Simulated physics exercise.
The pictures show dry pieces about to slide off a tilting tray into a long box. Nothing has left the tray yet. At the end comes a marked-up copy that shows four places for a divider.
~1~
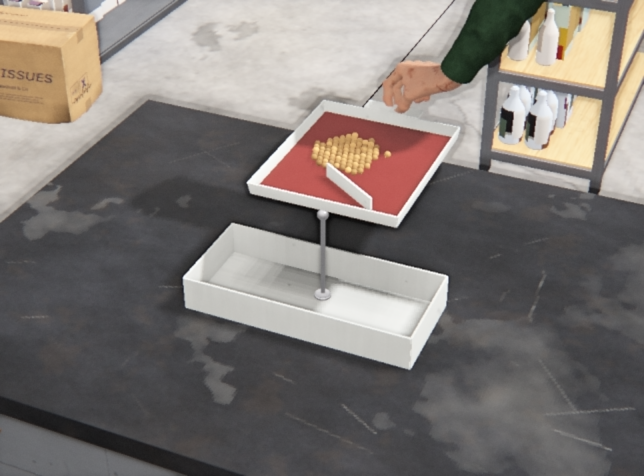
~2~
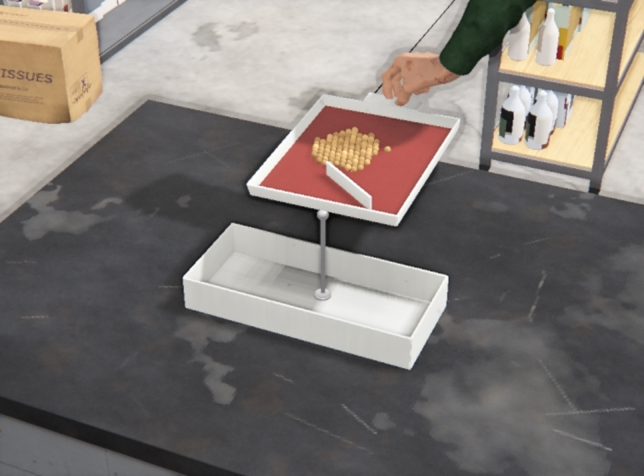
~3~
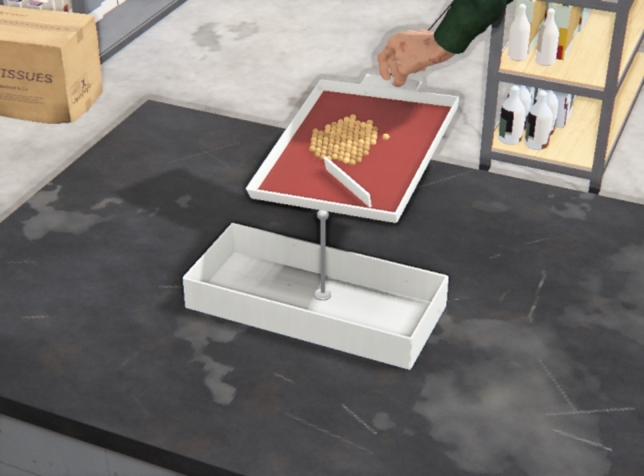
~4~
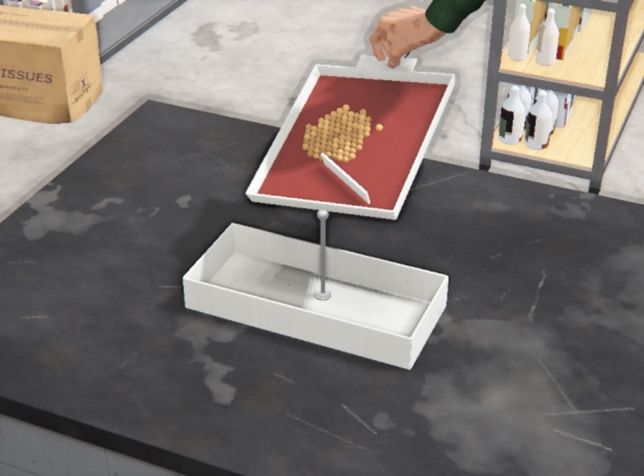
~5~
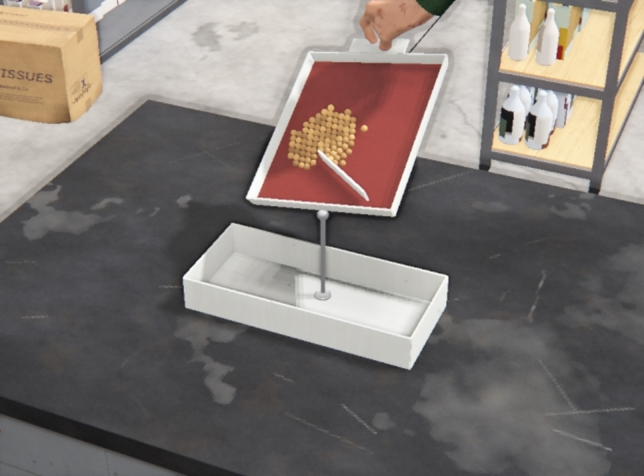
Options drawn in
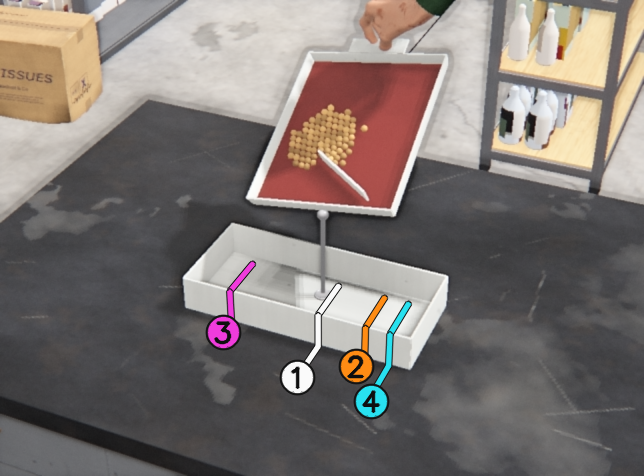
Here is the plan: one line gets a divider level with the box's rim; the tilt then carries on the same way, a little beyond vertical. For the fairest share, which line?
3 is best.
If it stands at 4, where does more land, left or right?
The left side.
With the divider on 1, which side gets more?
More lands on the left.
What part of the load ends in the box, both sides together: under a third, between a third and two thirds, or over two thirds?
Over two thirds.
On the marked copy, line 1 crosses the front rim at (318, 314); line 2 crosses the front rim at (365, 327); line 3 crosses the front rim at (230, 290); line 4 crosses the front rim at (390, 333).
With 1, of what is caught, almost all on the left of the divider, just a few on the right.
With 2, of what is caught, every piece on the left of the divider, not one piece on the right.
With 3, of what is caught, roughly half on the left of the divider, roughly half on the right.
With 4, of what is caught, every piece on the left of the divider, not one piece on the right.
